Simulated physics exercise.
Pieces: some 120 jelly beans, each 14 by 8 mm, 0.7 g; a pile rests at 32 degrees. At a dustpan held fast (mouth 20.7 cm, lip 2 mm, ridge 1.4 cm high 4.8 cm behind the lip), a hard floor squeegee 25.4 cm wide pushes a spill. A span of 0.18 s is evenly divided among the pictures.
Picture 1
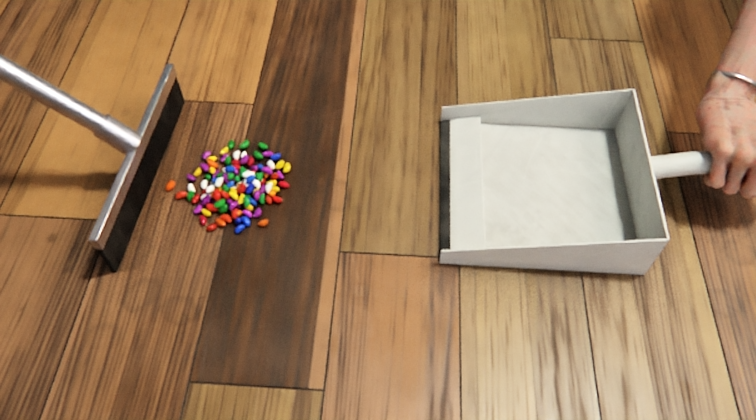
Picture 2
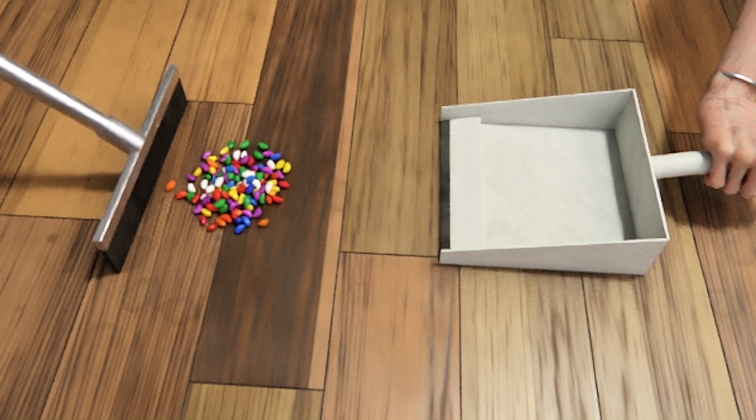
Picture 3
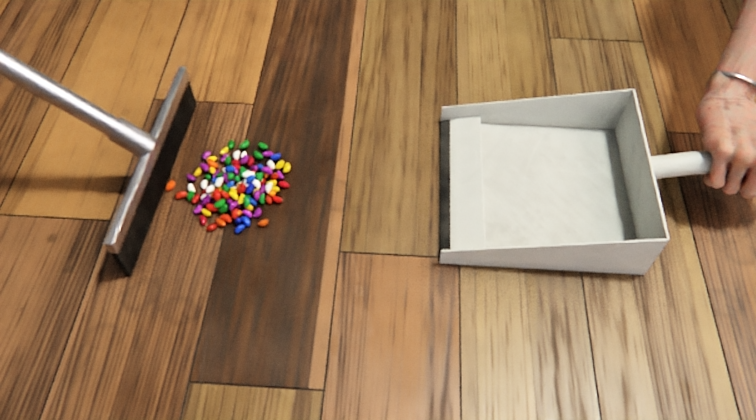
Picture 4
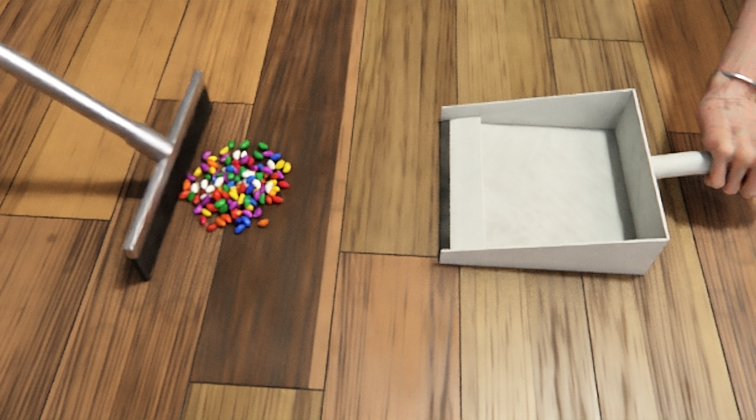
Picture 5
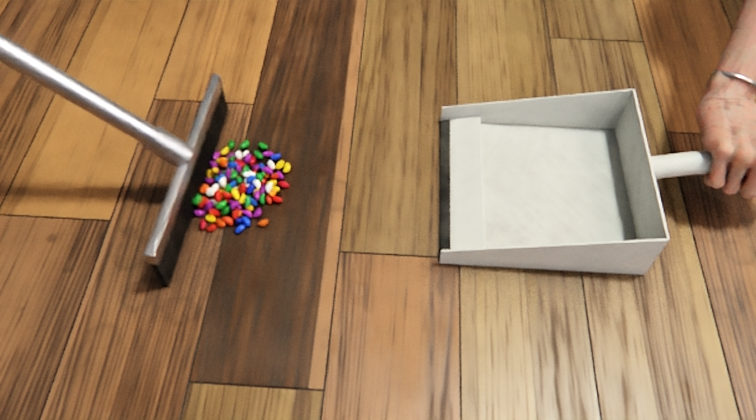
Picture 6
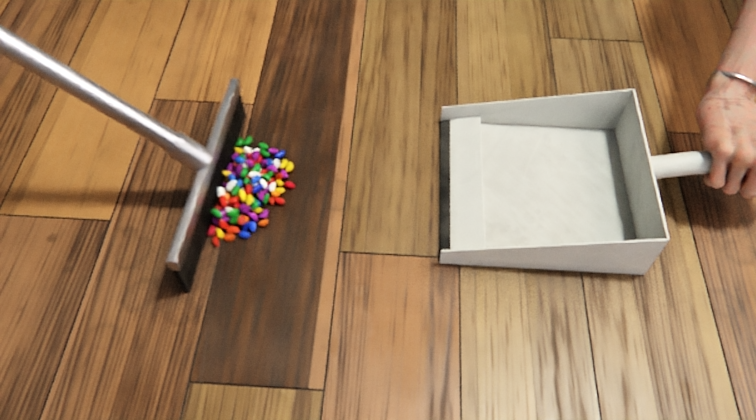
On a wooden plank floor, a squeegee with a metal handle slides right from the left side and presses into a pile of multicoloured jelly beans, bunching and shifting them slightly, while a hand holds a white dustpan still.
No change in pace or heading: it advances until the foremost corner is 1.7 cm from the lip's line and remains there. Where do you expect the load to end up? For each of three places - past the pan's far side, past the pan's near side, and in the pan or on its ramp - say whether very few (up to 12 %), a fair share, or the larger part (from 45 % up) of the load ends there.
Past the pan's far side: Very few, past the pan's near side: A fair share, in the pan or on its ramp: A fair share.
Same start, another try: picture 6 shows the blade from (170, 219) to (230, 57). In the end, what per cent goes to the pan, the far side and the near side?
Pan 10 % / far 20 % / near 5 %.
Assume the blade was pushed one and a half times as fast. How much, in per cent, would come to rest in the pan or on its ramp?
Then around 40 per cent.
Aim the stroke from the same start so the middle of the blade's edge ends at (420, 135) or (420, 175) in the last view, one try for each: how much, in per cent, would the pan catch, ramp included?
The two tries give about 30 and 40 percent.
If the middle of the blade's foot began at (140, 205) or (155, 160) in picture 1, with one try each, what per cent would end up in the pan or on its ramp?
Estimates: 25 percent and 30 percent.
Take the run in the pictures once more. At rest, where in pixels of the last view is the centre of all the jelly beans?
Once everything settles, the centre is around (445, 231).
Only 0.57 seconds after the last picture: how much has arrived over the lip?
I'd say around 35 in a hundred has made it so far.
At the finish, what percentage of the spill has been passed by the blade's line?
Some 5 percent of it.
Then, 0.19 s after the last picture, middle of the blade 14 cm from the lip; 0 % over the lip, far side 0 %, near side 10 %.
Then, 0.31 s after the last picture, middle of the blade 6 cm from the lip; 0 % over the lip, far side 0 %, near side 20 %.
Then, 0.57 s after the last picture, middle of the blade 2 cm from the lip; 35 % over the lip, far side 0 %, near side 30 %.
In the end, far side 5 %, near side 30 %, pan 35 %, in front of the lip or behind the blade 35 %.
